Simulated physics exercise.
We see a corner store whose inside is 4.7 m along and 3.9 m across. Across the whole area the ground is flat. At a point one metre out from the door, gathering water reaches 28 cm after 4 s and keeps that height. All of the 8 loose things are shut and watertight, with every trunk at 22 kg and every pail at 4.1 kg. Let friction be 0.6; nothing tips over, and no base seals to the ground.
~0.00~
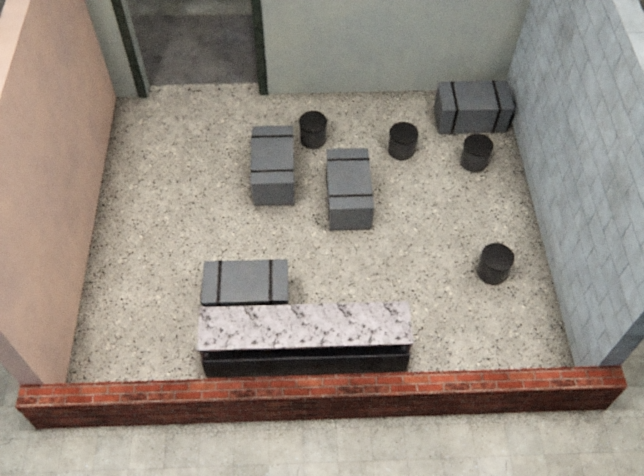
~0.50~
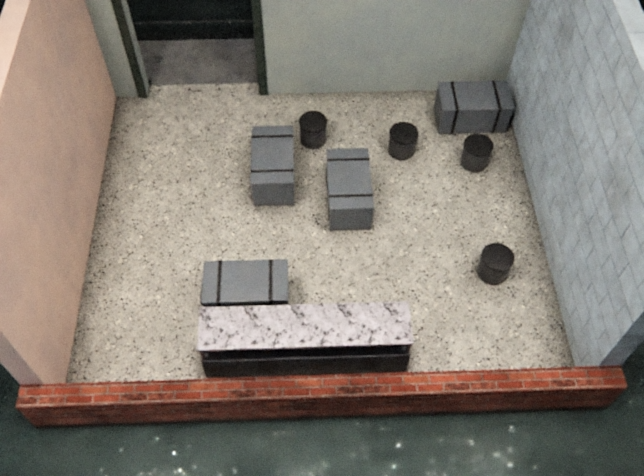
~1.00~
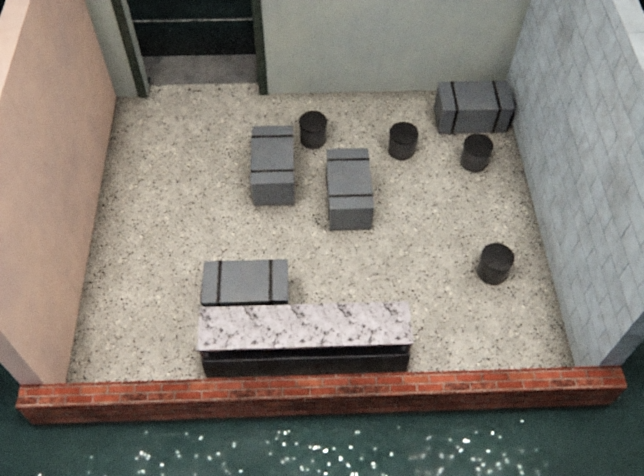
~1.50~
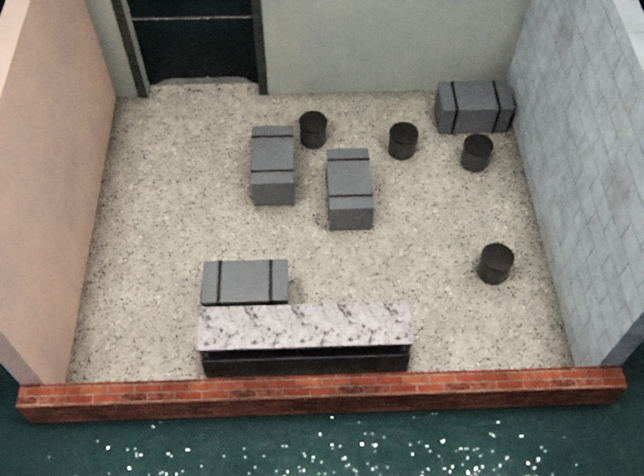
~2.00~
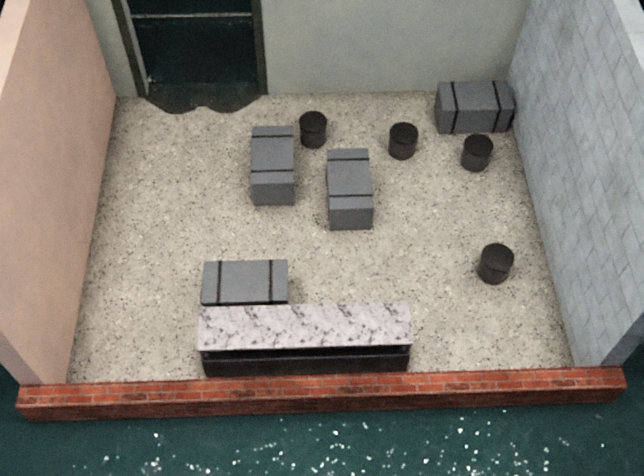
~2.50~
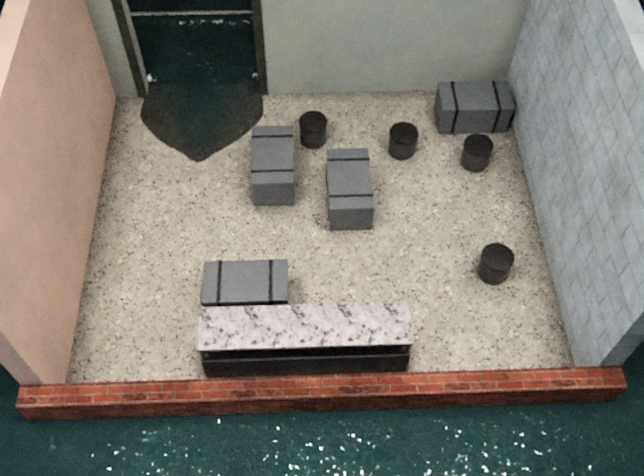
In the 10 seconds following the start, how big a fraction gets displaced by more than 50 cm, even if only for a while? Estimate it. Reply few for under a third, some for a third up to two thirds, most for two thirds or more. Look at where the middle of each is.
Some.
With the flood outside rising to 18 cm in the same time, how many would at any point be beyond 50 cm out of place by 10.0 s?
Count under that change: 1.
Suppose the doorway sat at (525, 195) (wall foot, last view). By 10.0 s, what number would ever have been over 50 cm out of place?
You'd get 6 in that case.
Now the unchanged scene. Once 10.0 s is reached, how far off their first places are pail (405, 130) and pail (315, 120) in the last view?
Shifts: 30 cm / 20 cm.
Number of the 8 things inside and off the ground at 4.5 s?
At that moment 0.
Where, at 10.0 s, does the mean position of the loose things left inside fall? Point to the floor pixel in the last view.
Roughly at (439, 156).
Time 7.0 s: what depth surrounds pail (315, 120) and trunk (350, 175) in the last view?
Close to 2 and 4 centimetres.
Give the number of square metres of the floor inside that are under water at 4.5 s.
Wet: Near 7.5 m2.
After 3.5 s 0 of 8 are over 50 cm from their spots; 0 afloat.
After 4.5 s 0 of 8 are over 50 cm from their spots; 0 afloat.
After 7.0 s 1 of 8 are over 50 cm from their spots; 1 afloat.
After 10.0 s 4 of 8 are over 50 cm from their spots, and 4 have been at some point; 7 afloat.
